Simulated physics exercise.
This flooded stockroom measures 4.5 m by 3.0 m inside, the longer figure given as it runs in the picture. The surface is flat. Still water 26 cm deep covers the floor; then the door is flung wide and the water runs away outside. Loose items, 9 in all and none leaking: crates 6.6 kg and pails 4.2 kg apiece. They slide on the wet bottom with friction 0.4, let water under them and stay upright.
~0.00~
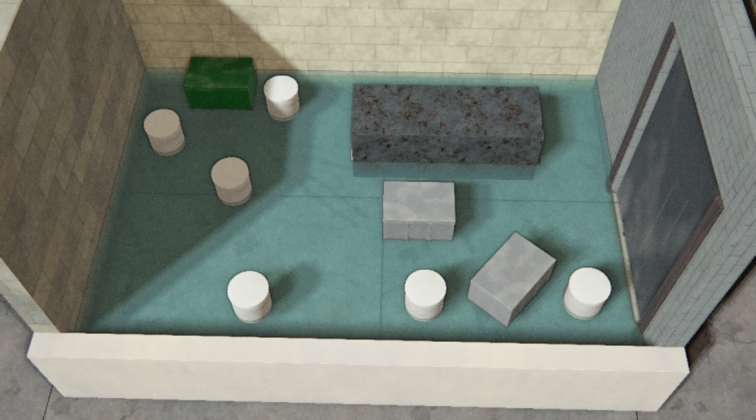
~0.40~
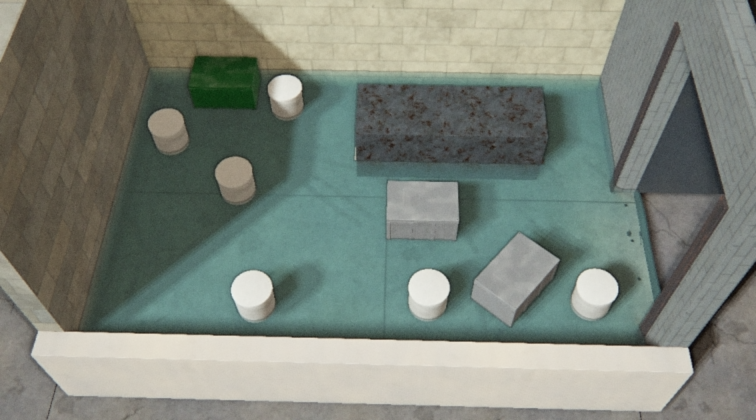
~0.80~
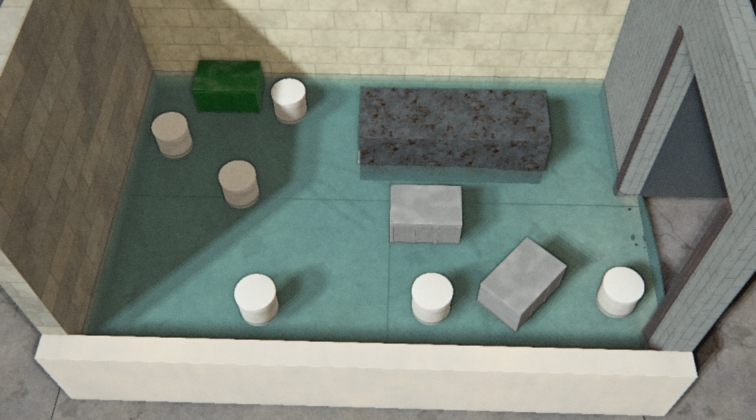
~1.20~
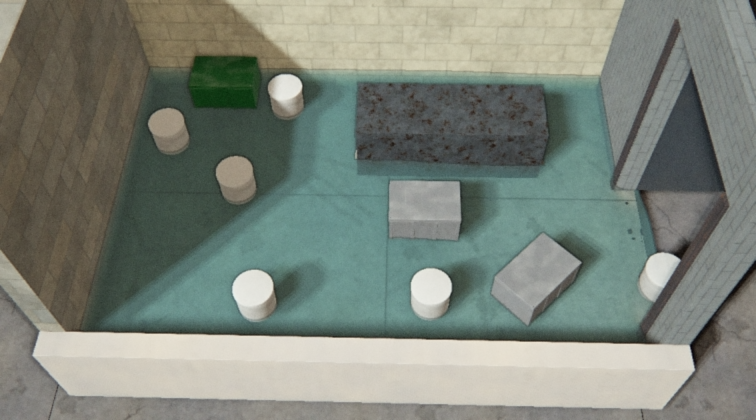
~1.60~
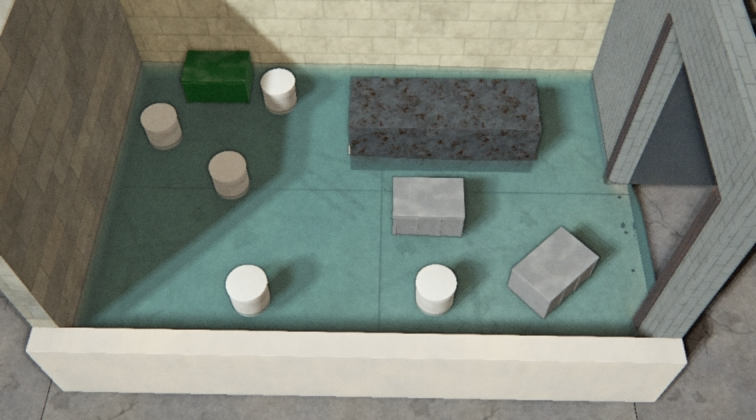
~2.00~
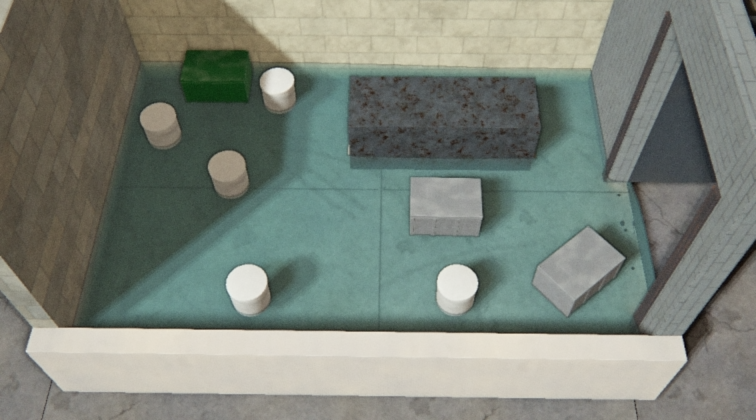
A panel in the right wall of a flooded room clears from its doorway, and the nearest white pail drifts right and out of sight through the gap, while two grey crates and another white pail slide slowly rightward.
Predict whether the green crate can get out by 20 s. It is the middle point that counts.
The green crate is kept in.
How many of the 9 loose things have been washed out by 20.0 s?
By then 6.
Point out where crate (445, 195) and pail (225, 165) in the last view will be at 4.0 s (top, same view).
Near (559, 206) and (275, 184).
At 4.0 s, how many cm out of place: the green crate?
About 20 cm.
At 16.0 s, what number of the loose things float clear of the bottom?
3 of them.
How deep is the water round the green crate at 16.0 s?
About 9 cm.
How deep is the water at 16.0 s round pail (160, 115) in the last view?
About 9 cm.
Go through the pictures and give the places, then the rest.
The first picture shows the green crate at (219, 72), afloat; about 3310 L in view; 0 of 9 have shifted.
The second picture shows the green crate at (223, 72), afloat; about 3270 L in view; 0 of 9 have shifted.
The third picture shows the green crate at (227, 75), afloat; about 3200 L in view; 1 of 9 have shifted.
The fourth picture shows the green crate at (223, 71), afloat; about 3120 L in view; 2 of 9 have shifted.
The fifth picture shows the green crate at (216, 66), afloat; about 3050 L in view; 4 of 9 have shifted.
The sixth picture shows the green crate at (215, 65), afloat; about 2970 L in view; 4 of 9 have shifted.
After 4.0 s the green crate is near (238, 72), 0.2 m from its start, afloat; 2 of 9 are out; 7 afloat.
After 9.0 s the green crate is near (248, 87), 0.4 m from its start, afloat; 4 of 9 are out; 5 afloat.
After 16.0 s the green crate is near (291, 114), 0.9 m from its start, afloat; 6 of 9 are out; 3 afloat.
After 20.0 s the green crate is near (305, 128), 1.1 m from its start, afloat; 6 of 9 are out; 3 afloat.
